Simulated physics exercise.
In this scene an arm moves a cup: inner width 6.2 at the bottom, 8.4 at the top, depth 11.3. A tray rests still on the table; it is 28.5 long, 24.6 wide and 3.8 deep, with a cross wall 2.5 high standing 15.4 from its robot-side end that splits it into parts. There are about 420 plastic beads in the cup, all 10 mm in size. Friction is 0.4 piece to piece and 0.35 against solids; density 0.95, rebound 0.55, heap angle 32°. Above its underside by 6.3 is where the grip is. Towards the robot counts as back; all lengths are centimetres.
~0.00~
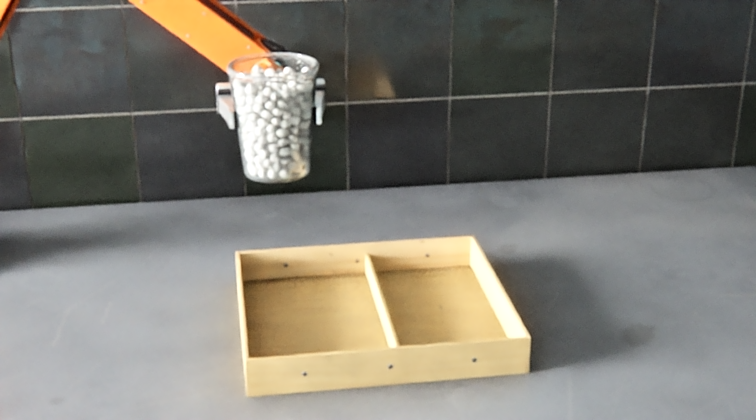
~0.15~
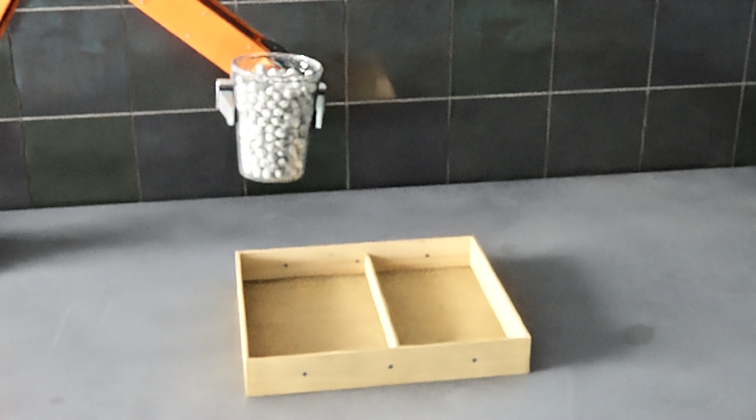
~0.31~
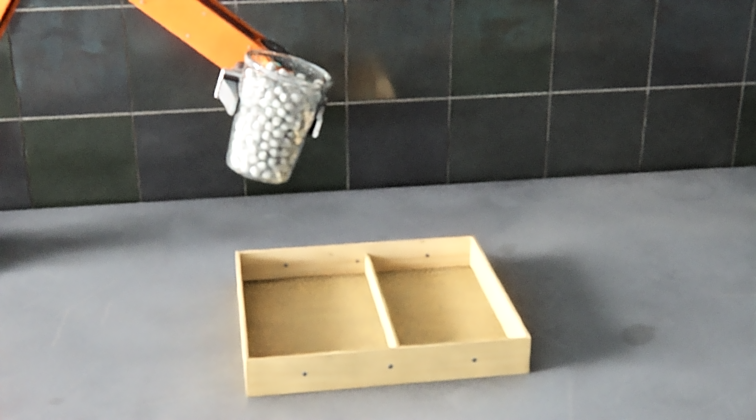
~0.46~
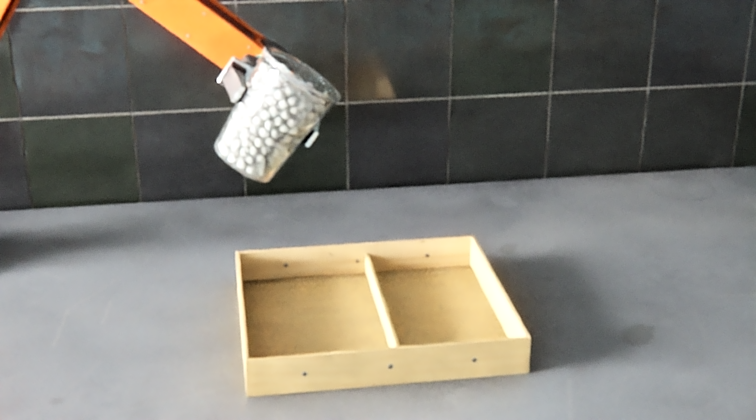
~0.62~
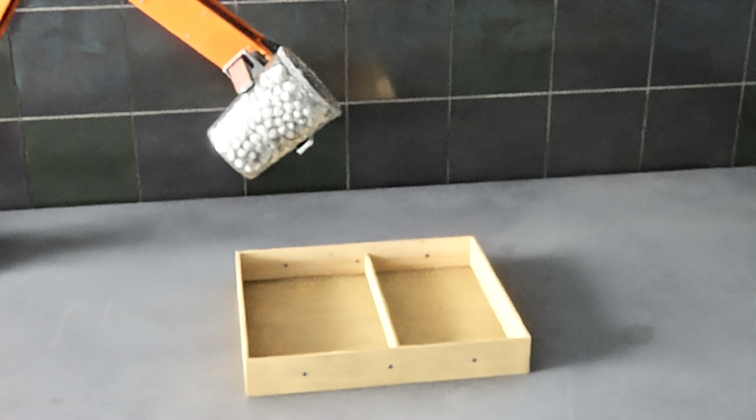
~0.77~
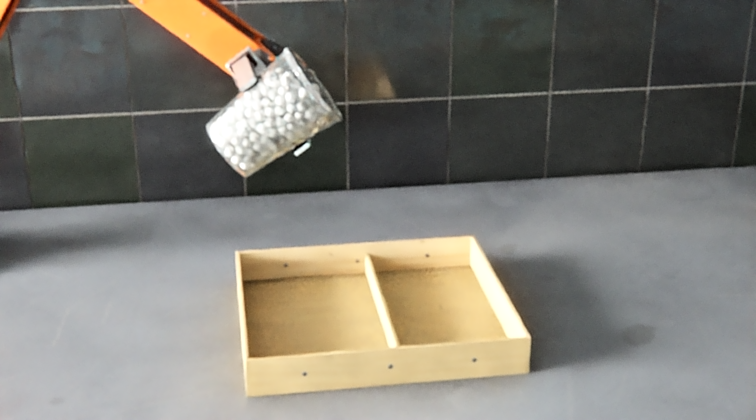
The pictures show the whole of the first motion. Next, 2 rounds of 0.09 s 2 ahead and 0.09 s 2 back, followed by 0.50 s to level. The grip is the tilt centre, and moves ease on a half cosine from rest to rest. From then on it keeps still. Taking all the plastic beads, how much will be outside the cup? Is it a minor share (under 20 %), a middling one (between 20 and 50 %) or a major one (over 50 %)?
A minor share.
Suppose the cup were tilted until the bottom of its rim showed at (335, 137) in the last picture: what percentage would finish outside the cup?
I'd put it at roughly 40 %.
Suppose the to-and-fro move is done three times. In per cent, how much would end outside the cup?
Roughly 15 in a hundred.
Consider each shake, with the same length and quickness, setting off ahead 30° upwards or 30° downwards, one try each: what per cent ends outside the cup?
15 and 5 %.
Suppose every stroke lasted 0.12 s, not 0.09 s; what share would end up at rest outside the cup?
That gives about 5 percent.
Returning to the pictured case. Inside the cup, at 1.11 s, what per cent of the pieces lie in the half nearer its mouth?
Mouth half share: Roughly 55 %.
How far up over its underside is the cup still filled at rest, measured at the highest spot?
I'd say close to 11.5 cm.
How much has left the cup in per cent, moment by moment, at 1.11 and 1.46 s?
Roughly 10, then 10.
After 1.11 s, tilted 54° forward, highest piece 28 above the table; 392 in the cup, 10 in the robot-side part, 7 in the far-side part, 16 in flight or on a rim.
After 1.46 s, tilted 14° forward, highest piece 30 above the table; 378 in the cup, 27 in the far-side part, 19 in the robot-side part, 1 on the table or floor.
After 1.83 s, level, highest piece 30 above the table; 378 in the cup, 27 in the far-side part, 19 in the robot-side part, 1 on the table or floor.
After 2.88 s, level, highest piece 30 above the table; 378 in the cup, 27 in the far-side part, 19 in the robot-side part, 1 on the table or floor.
At rest, 378 in the cup, 27 in the far-side part, 19 in the robot-side part, 1 on the table or floor. That is 11 % outside the cup.
